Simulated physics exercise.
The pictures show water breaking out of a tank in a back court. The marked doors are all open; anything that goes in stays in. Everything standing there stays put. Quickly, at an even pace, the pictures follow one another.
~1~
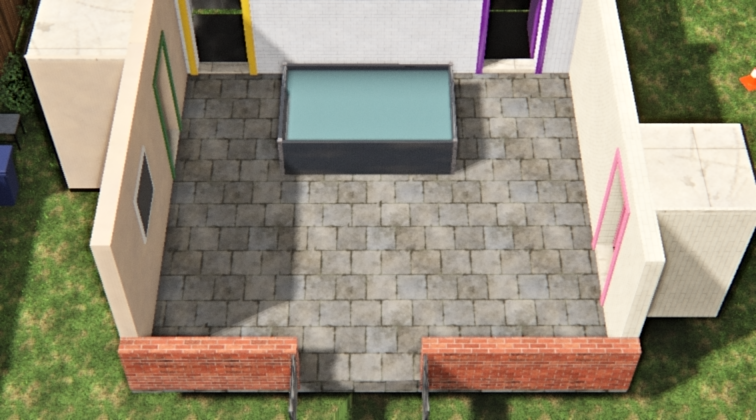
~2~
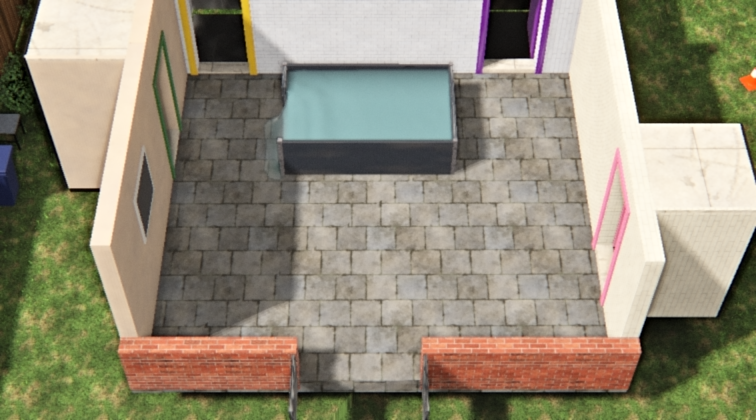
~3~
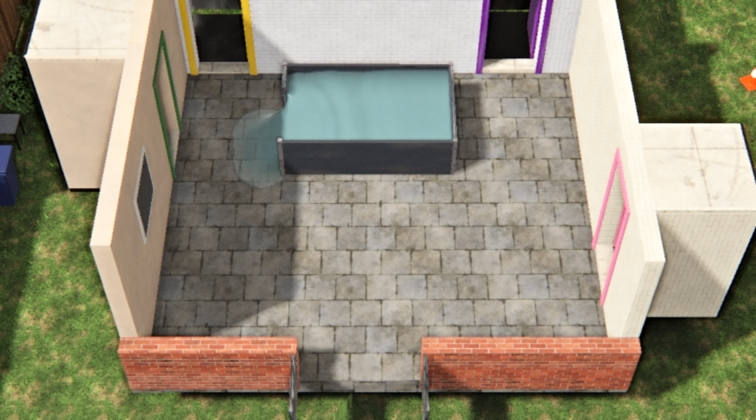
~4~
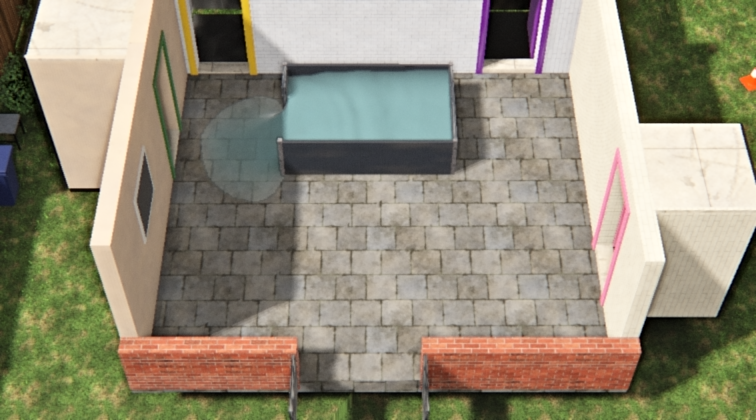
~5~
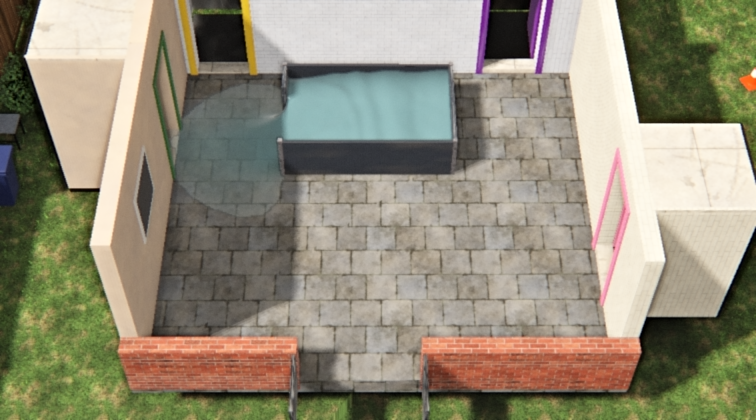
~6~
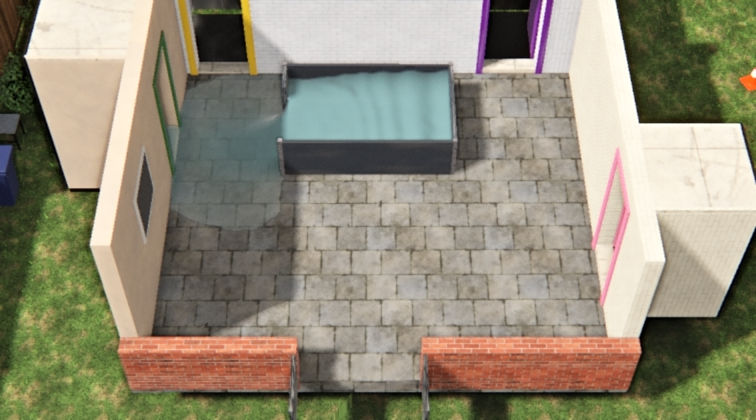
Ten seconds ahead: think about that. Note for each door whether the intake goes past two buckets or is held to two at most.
Outcome: Pink door: Within two buckets; green door: Exceeds two buckets; yellow door: Exceeds two buckets; purple door: Within two buckets.
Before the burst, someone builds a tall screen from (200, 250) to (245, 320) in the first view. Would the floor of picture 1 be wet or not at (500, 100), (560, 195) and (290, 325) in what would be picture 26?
Taking the points in the order given, they are high and dry, high and dry and inundated.
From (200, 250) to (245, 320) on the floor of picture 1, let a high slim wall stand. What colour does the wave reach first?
It turns out to be the green door.
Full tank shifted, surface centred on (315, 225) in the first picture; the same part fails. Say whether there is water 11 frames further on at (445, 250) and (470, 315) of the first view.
The first spot is left dry, the second left dry.
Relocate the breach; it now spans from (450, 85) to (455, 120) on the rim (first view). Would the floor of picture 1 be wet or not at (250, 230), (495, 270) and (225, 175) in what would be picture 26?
Taking the spots in turn: Untouched, swamped and untouched.
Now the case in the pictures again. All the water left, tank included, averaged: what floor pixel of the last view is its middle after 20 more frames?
I'd point to (298, 174).
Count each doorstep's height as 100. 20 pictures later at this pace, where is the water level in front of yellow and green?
In order: Roughly 340 % and 320 %.
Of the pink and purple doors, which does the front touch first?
If you ask me, it's the door marked purple.
A moment on, water covers 20 % of the floor; the pink door not reached, the green door far over two buckets in, the yellow door under two buckets in, the purple door not reached.
Next, water covers 25 % of the floor; the pink door not reached, the green door far over two buckets in, the yellow door over two buckets in, the purple door not reached.
Then, water covers 35 % of the floor; the pink door not reached, the green door far over two buckets in, the yellow door far over two buckets in, the purple door not reached.
Later, water covers 70 % of the floor; the pink door not reached, the green door far over two buckets in, the yellow door far over two buckets in, the purple door wet at the sill, nothing in.
In the end, water covers 95 % of the floor; the pink door wet at the sill, nothing in, the green door far over two buckets in, the yellow door far over two buckets in, the purple door wet at the sill, nothing in.
